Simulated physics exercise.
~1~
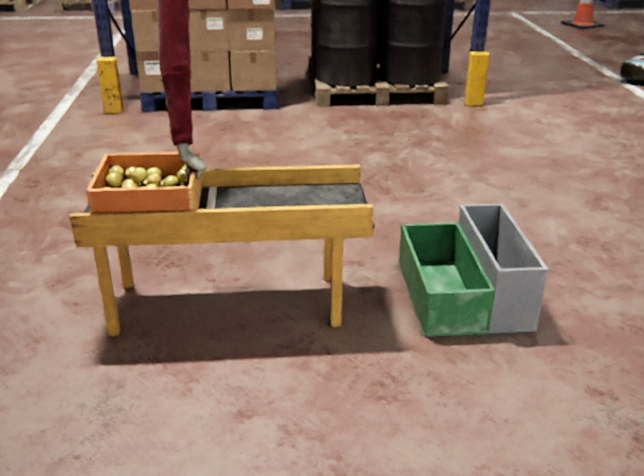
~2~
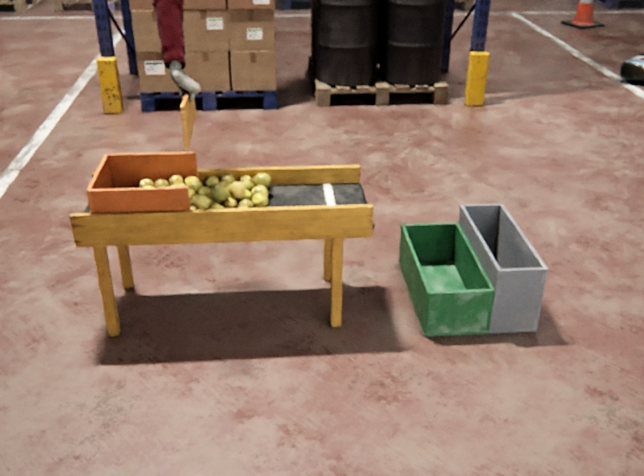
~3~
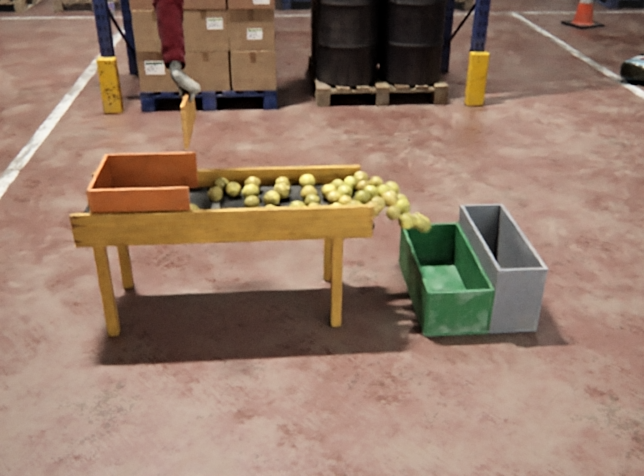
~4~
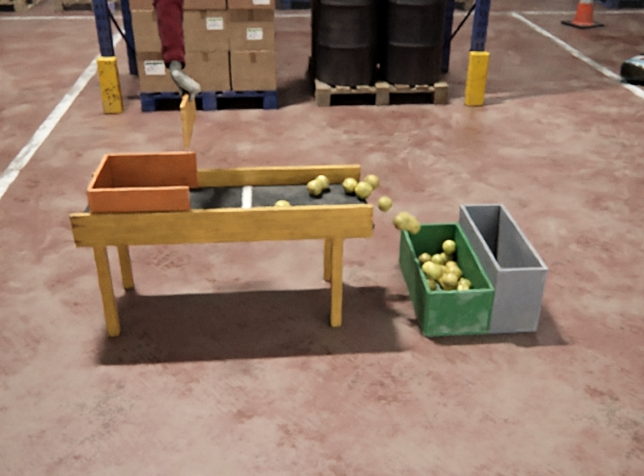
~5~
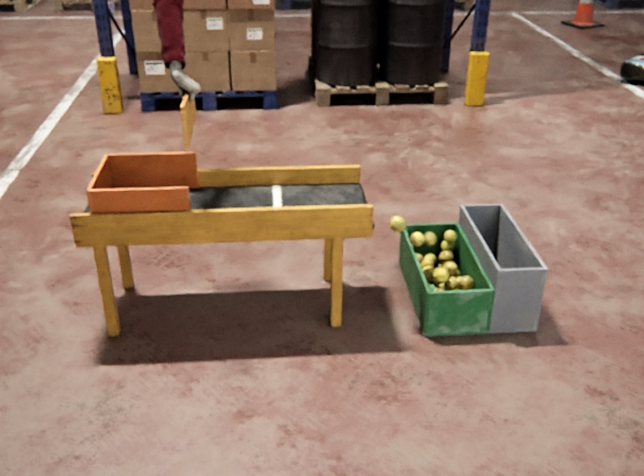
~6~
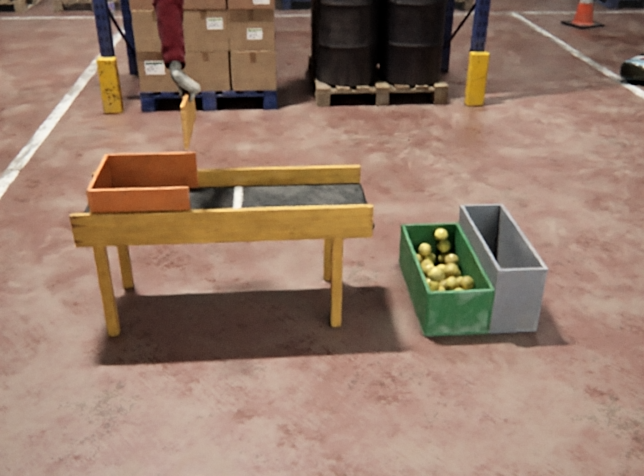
Yellow apples fill an orange pen at the left end of a yellow wooden conveyor with a dark belt, seen from slightly above in a warehouse with a reddish floor. A green bin and a grey box stand beyond the right end, with cartons and black drums behind. A red-sleeved arm with a grey hand or gripper lifts a gate from the pen, and the belt carries the apples rightward. They spread along it, then tumble off the end in a stream into the green bin. Finally the pen and belt are empty, the apples rest in the green bin, and the grey box has received none.
